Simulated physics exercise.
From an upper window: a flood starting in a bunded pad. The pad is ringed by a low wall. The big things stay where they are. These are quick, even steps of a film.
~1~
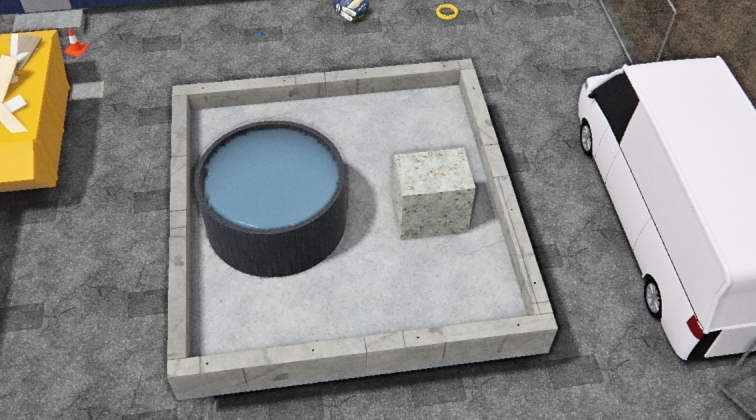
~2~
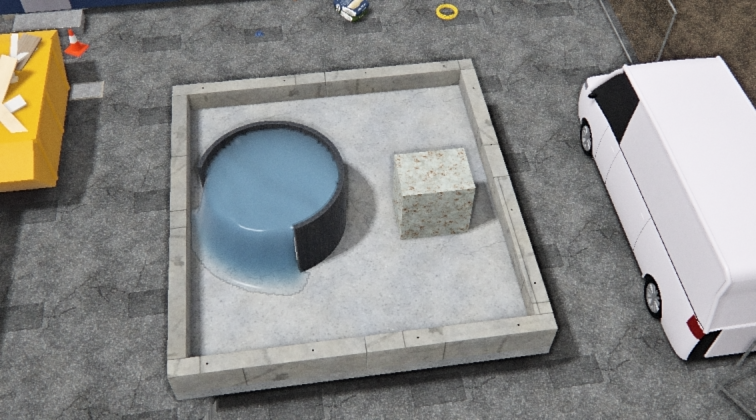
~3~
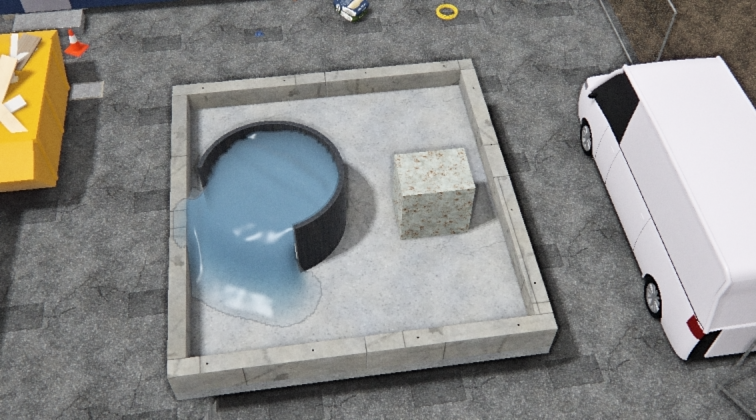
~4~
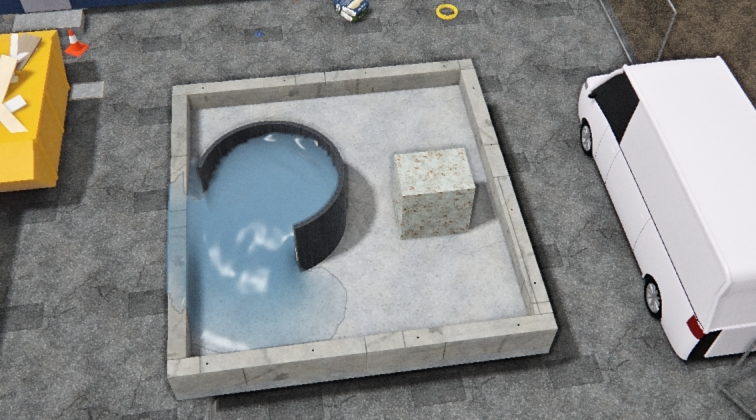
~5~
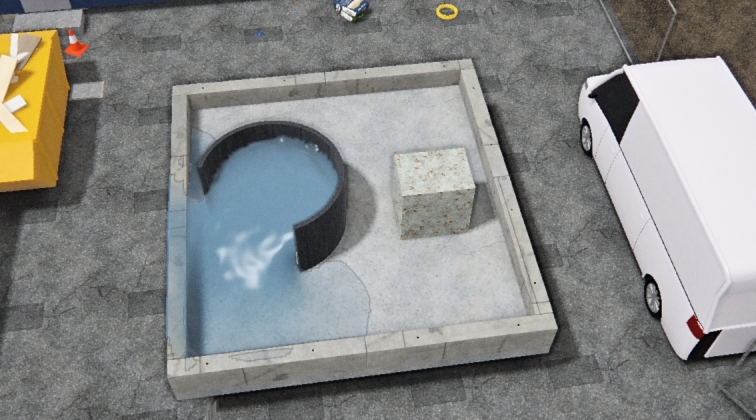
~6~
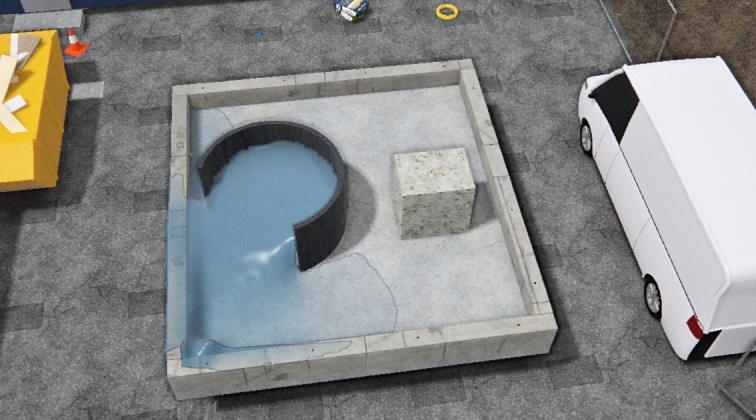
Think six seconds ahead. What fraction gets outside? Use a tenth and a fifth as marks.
It loses over a fifth.
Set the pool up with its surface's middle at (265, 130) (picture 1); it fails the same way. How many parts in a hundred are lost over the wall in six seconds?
I make it 18 per cent.
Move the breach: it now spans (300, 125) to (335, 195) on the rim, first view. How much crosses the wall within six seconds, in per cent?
I make it 6 per cent.
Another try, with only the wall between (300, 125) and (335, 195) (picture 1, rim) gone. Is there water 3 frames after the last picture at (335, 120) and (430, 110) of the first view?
In turn: Under water, awash.
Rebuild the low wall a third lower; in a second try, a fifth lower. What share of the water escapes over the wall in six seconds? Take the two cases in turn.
Roughly 40 per cent, then 32 per cent.
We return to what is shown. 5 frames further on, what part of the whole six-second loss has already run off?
Some 60 per cent.
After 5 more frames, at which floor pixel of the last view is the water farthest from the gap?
Near (519, 329).
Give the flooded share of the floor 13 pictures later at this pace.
Close to 70 %.
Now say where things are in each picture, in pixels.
Still water in the round pool at (271, 178), in the first frame.
The front is at (196, 212), out from the gap at (229, 250), in the second frame.
Water pours out at (229, 251) and has run to (192, 191), in the third frame.
The front is at (192, 161), out from the gap at (230, 254), in the fourth frame.
The front is at (192, 131), out from the gap at (230, 254), in the fifth frame.
The front is at (192, 113), out from the gap at (230, 254), in the sixth frame.
A moment on, water covers 30 % of the floor; the low wall has let 8 % over.
Next, water covers 35 % of the floor; the low wall has let 14 % over.
Then, water covers 60 % of the floor; the low wall has let 23 % over.
Later, water covers 75 % of the floor; the low wall has let 23 % over.
In the end, water covers 80 % of the floor; the low wall has let 23 % over.
